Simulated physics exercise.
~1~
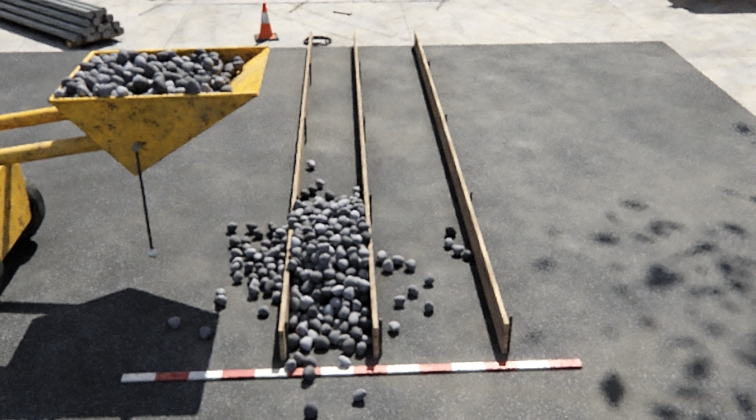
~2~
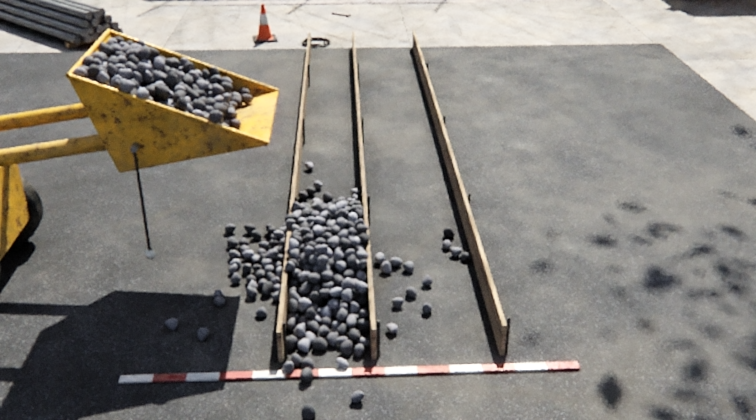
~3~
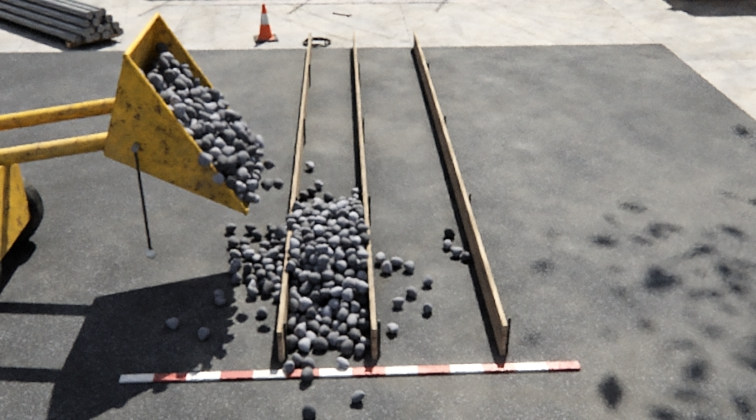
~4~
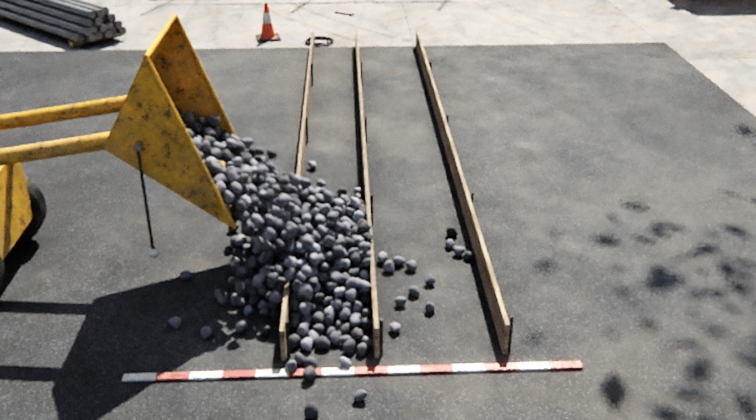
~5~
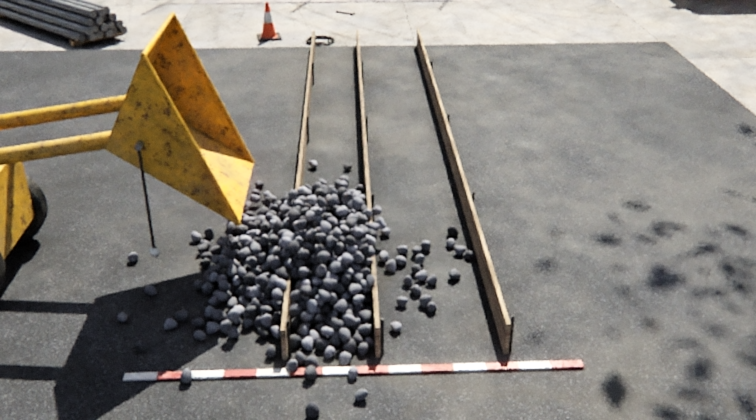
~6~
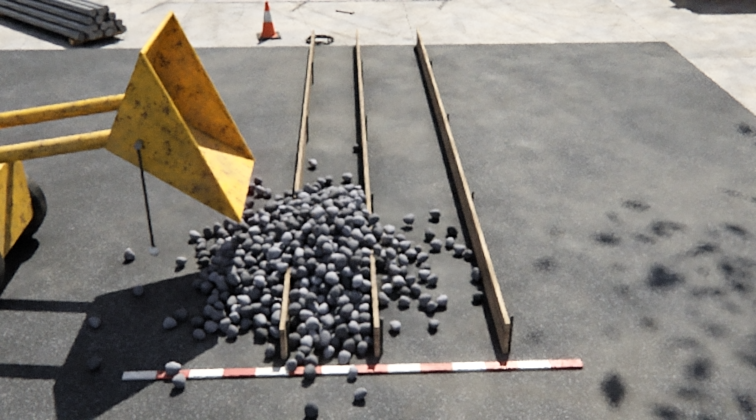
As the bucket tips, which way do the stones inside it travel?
They move to the right, sliding out of the bucket and down onto the pile by the boards.
